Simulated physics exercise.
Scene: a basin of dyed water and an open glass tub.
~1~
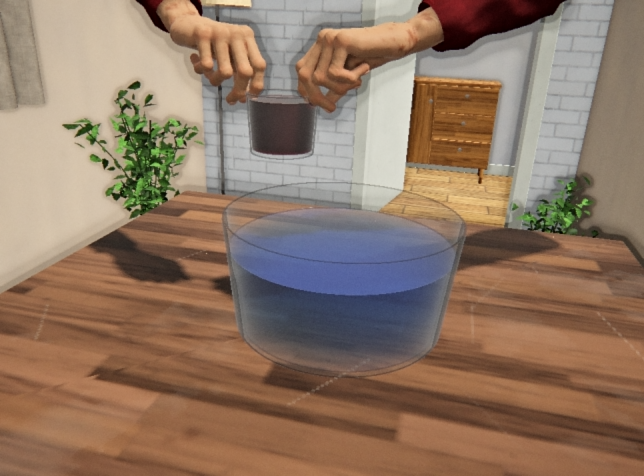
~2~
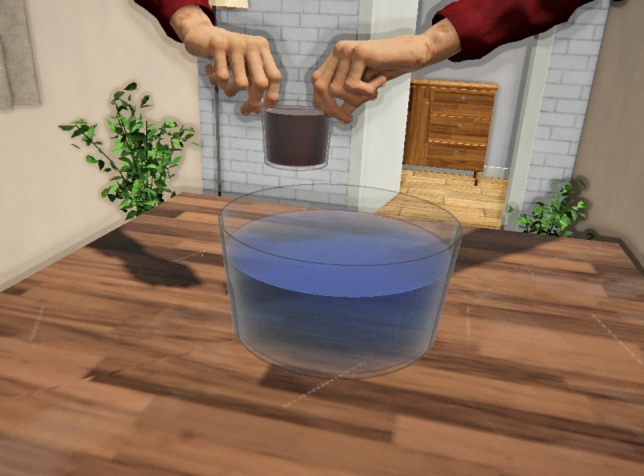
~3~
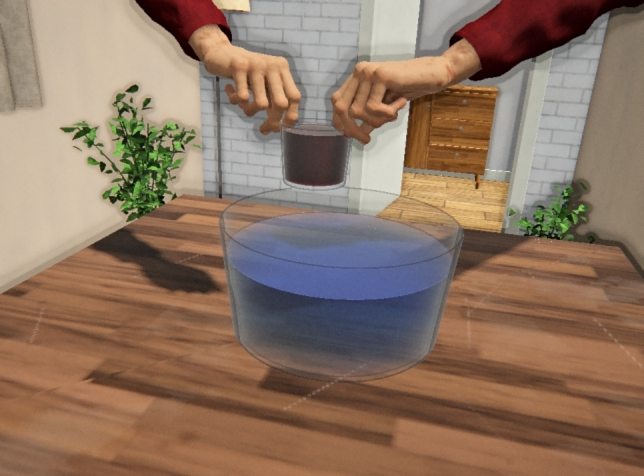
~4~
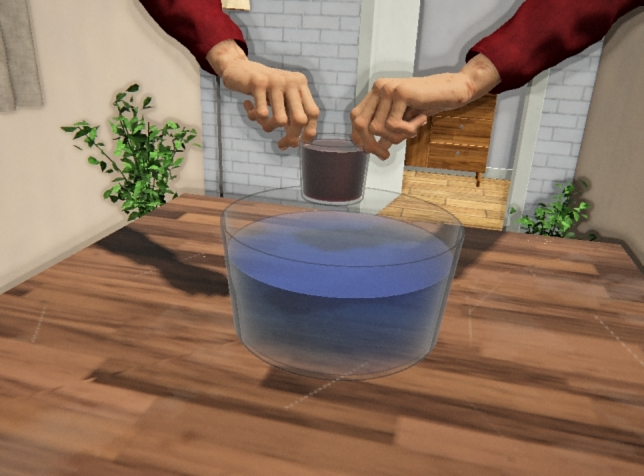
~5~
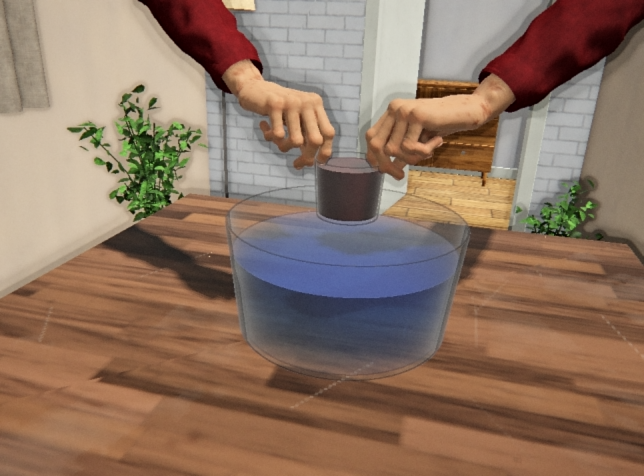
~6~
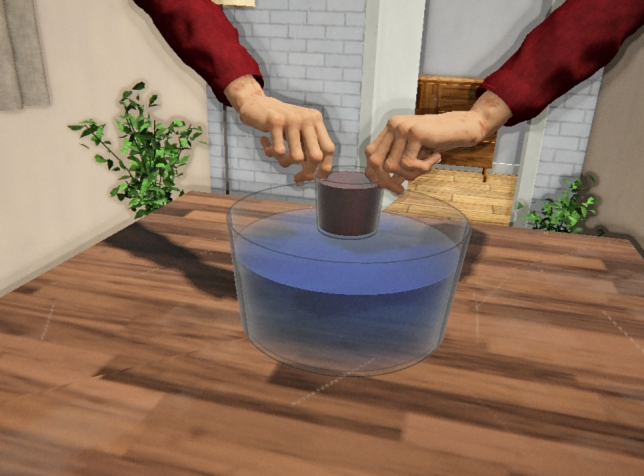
A small open tub of dark liquid, held by two hands, lowering and drifting right over a glass basin of blue water.
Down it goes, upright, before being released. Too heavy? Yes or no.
Yes.
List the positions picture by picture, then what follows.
The first frame shows tub (283, 121) nearly full; above the basin.
The second frame shows tub nearly full, surface at (297, 111); coming down.
The third frame shows tub (316, 152) nearly full; lower.
The fourth frame shows tub nearly full, surface at (335, 146); lower still.
The fifth frame shows tub (349, 186) nearly full; close to the surface.
The sixth frame shows tub nearly full, surface at (350, 180); just over the surface.
Shortly, the tub dips into the dyed water.
Then, dyed water pours in over its rim.
At the finish, the tub lies on the bottom.
